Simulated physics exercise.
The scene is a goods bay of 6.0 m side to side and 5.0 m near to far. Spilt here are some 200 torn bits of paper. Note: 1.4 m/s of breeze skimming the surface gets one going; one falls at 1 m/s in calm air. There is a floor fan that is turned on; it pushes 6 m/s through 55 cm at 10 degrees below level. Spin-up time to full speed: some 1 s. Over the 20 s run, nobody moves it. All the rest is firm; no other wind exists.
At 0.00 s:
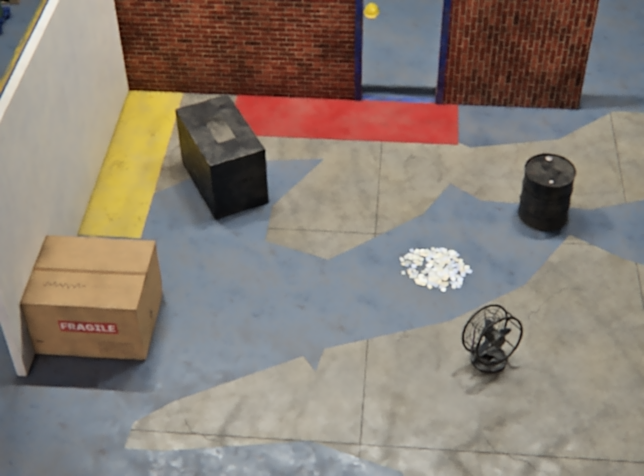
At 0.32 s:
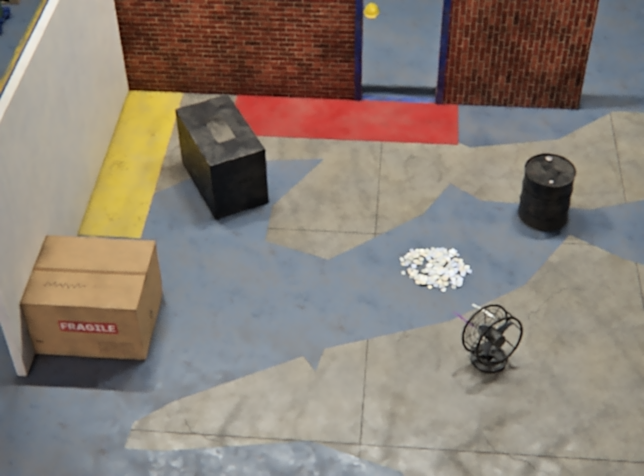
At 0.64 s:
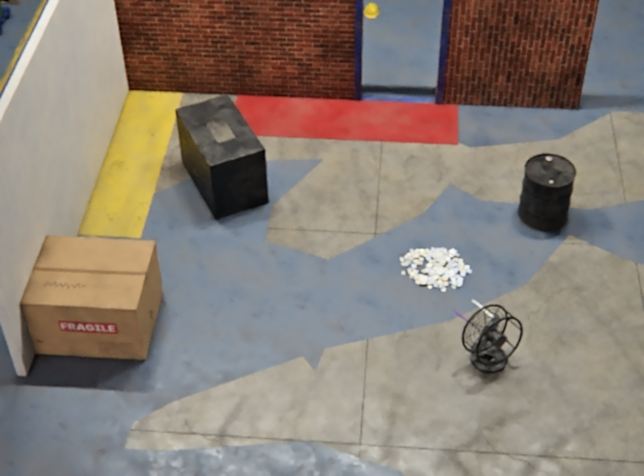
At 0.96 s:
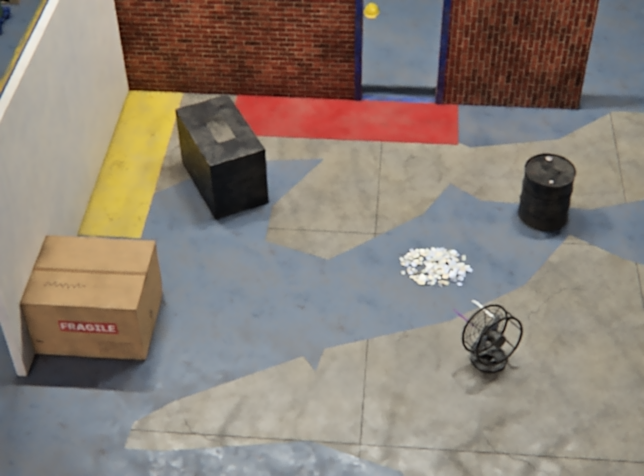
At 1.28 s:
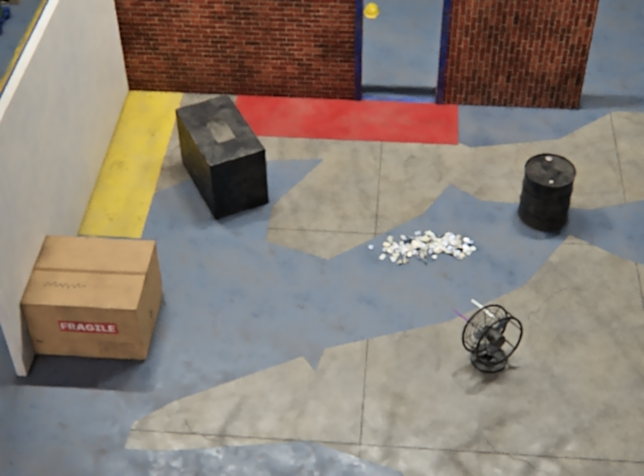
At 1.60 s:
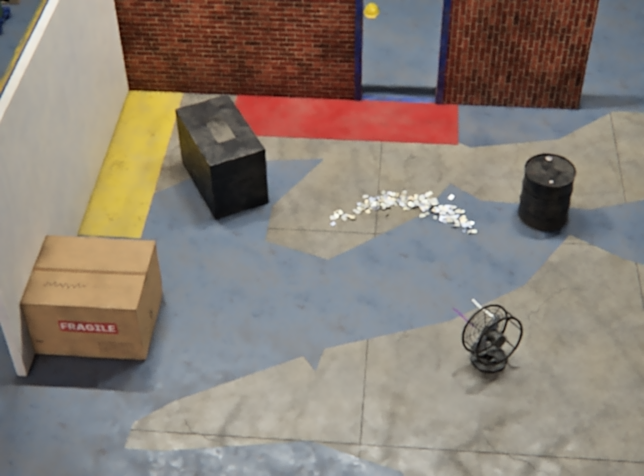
At the start, a heap of white paper bits lies still on a blue and grey floor, with a black fan nearby, a barrel, a dark case and a cardboard box around it. The fan's blades turn, then the heap loosens and slides away from the fan, spreading into a scattered arc.
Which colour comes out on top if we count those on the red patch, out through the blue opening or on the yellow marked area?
Blue.
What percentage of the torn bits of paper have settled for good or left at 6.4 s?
Estimate: Close to 15 %.
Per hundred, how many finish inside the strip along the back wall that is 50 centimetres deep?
I'd put it at about 15 percent.
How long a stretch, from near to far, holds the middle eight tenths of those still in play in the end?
I'd put it at around 4.0 m.
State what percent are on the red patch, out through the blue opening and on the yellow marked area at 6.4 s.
I'd say around 30 per cent at red, 50 per cent at blue, 15 per cent at yellow.
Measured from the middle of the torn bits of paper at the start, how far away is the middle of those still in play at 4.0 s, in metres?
I'd put it at close to 3.2 m.
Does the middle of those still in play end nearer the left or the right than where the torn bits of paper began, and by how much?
Direction to the left-hand side, distance about 0.8 m.
After 4.0 s the count stands so, 10 % are on the yellow marked area, 22 % out through the blue opening and 52 % on the red patch; the middle of those still in play is near (377, 103).
After 6.4 s the count stands so, 14 % are on the yellow marked area, 51 % out through the blue opening and 26 % on the red patch; the middle of those still in play is near (380, 97).
After 11.0 s the count stands so, 10 % are on the yellow marked area, 65 % out through the blue opening and 13 % on the red patch; the middle of those still in play is near (369, 95).
After 20.0 s, at the end, 8 % are on the yellow marked area, 72 % out through the blue opening and 8 % on the red patch; the middle of those still in play is near (370, 95).
